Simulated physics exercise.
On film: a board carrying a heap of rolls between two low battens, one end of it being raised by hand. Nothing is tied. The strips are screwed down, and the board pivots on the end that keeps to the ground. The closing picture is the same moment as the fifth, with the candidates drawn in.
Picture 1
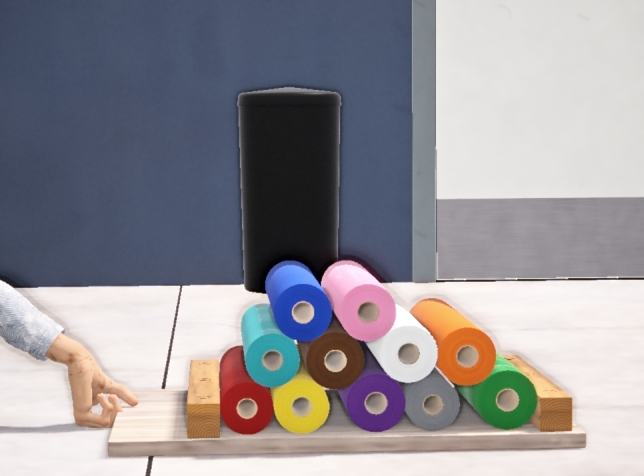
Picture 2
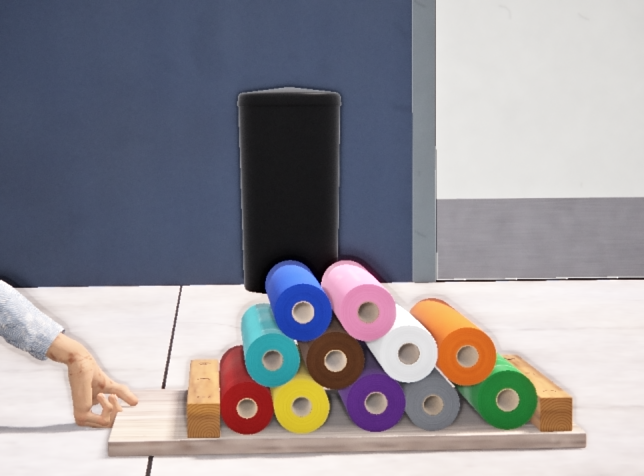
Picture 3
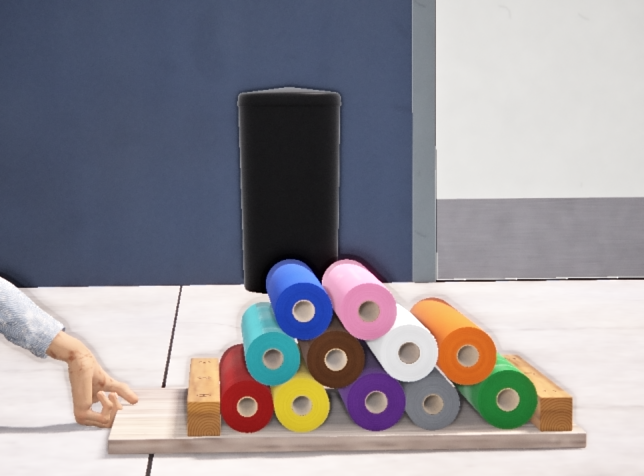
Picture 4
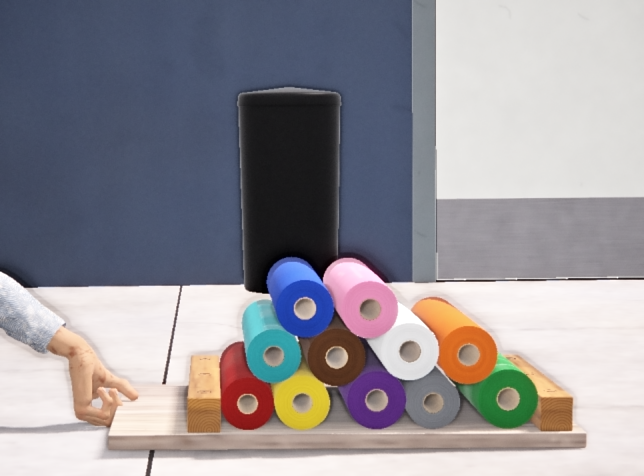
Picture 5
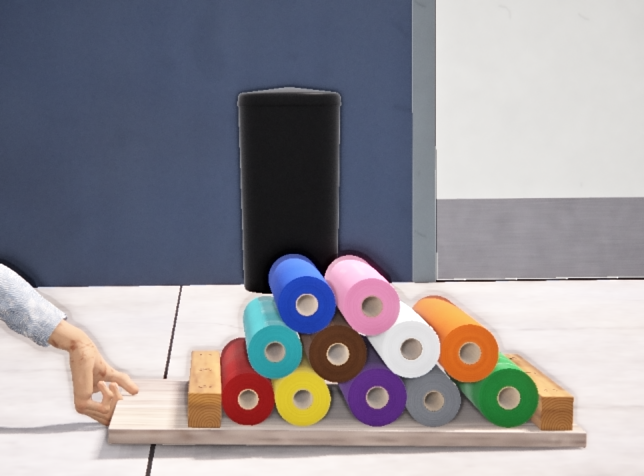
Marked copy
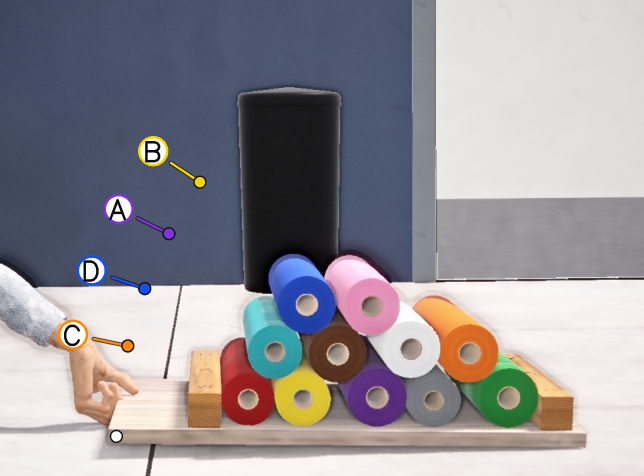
A stack of colorful rolls sat between two wooden blocks on a board, barely shifting, while a hand at the left end slowly raised that side just slightly.
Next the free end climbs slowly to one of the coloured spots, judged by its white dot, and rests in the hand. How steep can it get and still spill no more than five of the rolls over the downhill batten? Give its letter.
It can be raised to A.
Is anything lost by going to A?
At A: Yes.
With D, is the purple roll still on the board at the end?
The purple roll: Yes.
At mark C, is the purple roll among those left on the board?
The purple roll: Yes.
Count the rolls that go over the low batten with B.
It comes to six.
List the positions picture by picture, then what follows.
The first frame shows turquoise roll (272, 360); white roll (409, 354); pink roll (368, 312).
The second frame shows pink roll (368, 312); blue roll (303, 312).
The third frame shows board (338, 399); red roll (247, 406); turquoise roll (273, 358); green roll (507, 399).
The fourth frame shows board (338, 398); red roll (247, 404); yellow roll (302, 403).
The fifth frame shows board (338, 395); red roll (248, 399); yellow roll (303, 399).
On the marked copy, A at (169, 234); B at (200, 182); C at (128, 346); D at (145, 289); the white dot at (116, 436).
Following A. Soon after the start, board at 16°.
Later, board at 27°.
In the end, board at 27°, three over the low batten (orange, white, pink).
As for the rest, B six over the low batten; C none over the low batten; D one over the low batten (orange).
